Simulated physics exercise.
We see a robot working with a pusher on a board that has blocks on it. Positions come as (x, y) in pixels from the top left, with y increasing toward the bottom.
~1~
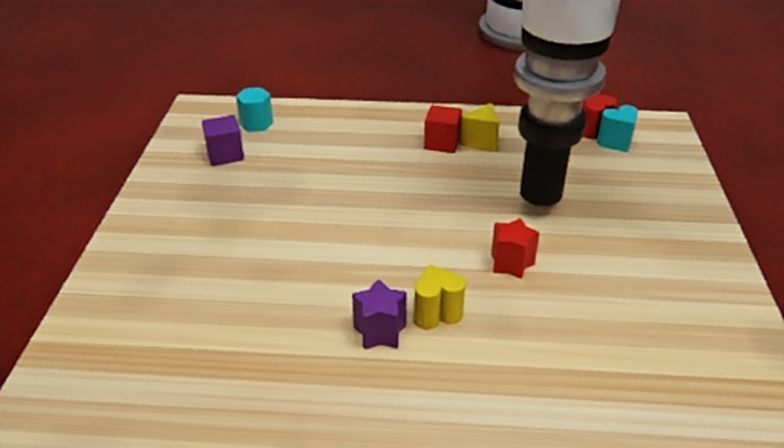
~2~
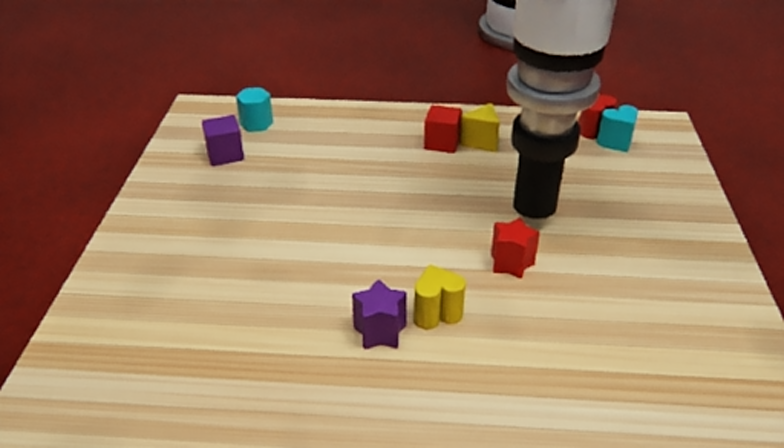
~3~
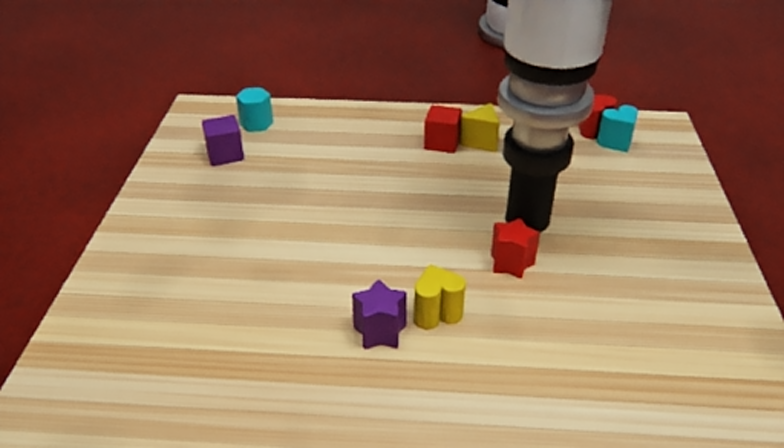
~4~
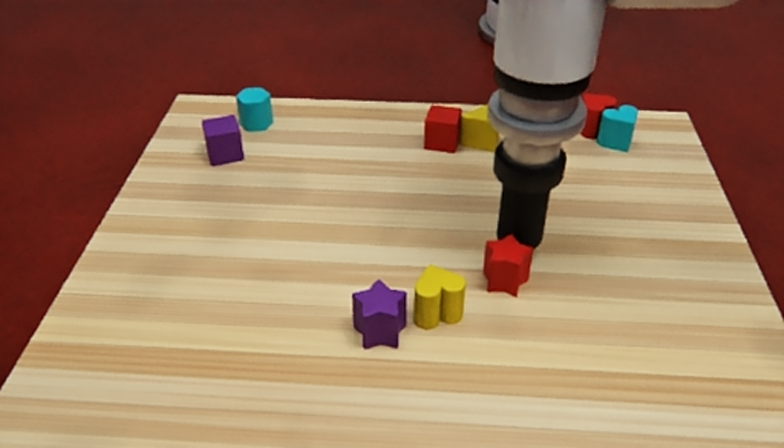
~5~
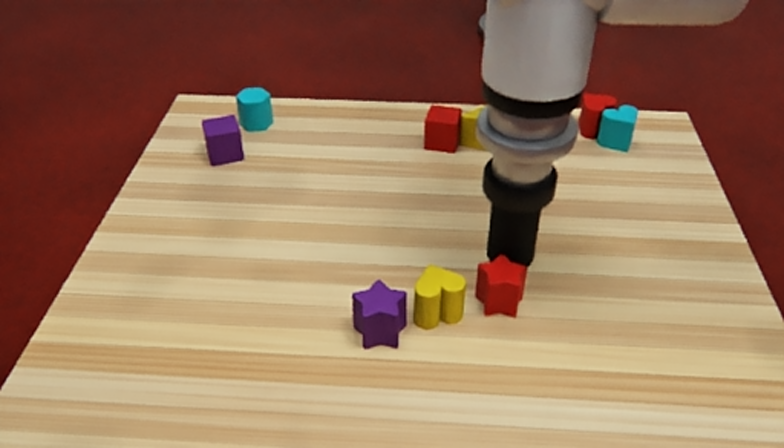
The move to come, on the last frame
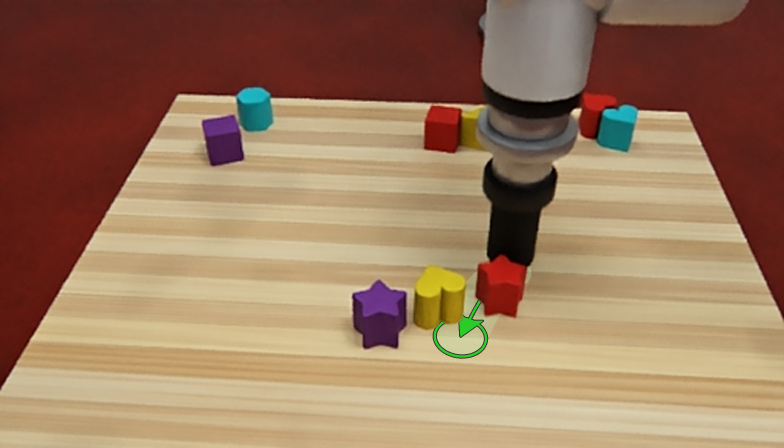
On a light wooden board scattered with small coloured blocks, a robot arm's black-tipped pusher moves down toward a red star-shaped block while the blocks stay still. It then pushes the red star a short way down and slightly left, beside the yellow heart-shaped block, which does not move.
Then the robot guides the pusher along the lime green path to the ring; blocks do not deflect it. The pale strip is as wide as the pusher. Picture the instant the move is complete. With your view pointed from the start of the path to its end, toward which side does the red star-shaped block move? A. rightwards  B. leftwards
Letter B.
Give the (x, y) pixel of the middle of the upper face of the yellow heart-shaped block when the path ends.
Close to (417, 296).
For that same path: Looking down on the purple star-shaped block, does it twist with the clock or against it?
It ends up turned anticlockwise.
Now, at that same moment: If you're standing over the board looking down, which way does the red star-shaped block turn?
Seen from above, counterclockwise.
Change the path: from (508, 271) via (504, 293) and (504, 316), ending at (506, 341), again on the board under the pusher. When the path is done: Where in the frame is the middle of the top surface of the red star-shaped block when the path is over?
Just about (491, 338).
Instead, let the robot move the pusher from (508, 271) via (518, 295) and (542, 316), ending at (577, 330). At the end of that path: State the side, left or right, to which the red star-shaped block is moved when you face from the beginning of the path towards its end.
Goes right.
The drawn path runs from (508, 271) through (488, 290) and (474, 312) to (460, 337).
The first path, step by step. Halfway along, pusher (481, 285); red star-shaped block (488, 299), turned 40° anticlockwise.
At the end, pusher (462, 321); purple star-shaped block (370, 297), turned 20° anticlockwise; yellow heart-shaped block (417, 296), turned 75° clockwise; red star-shaped block (482, 336), turned 60° anticlockwise.
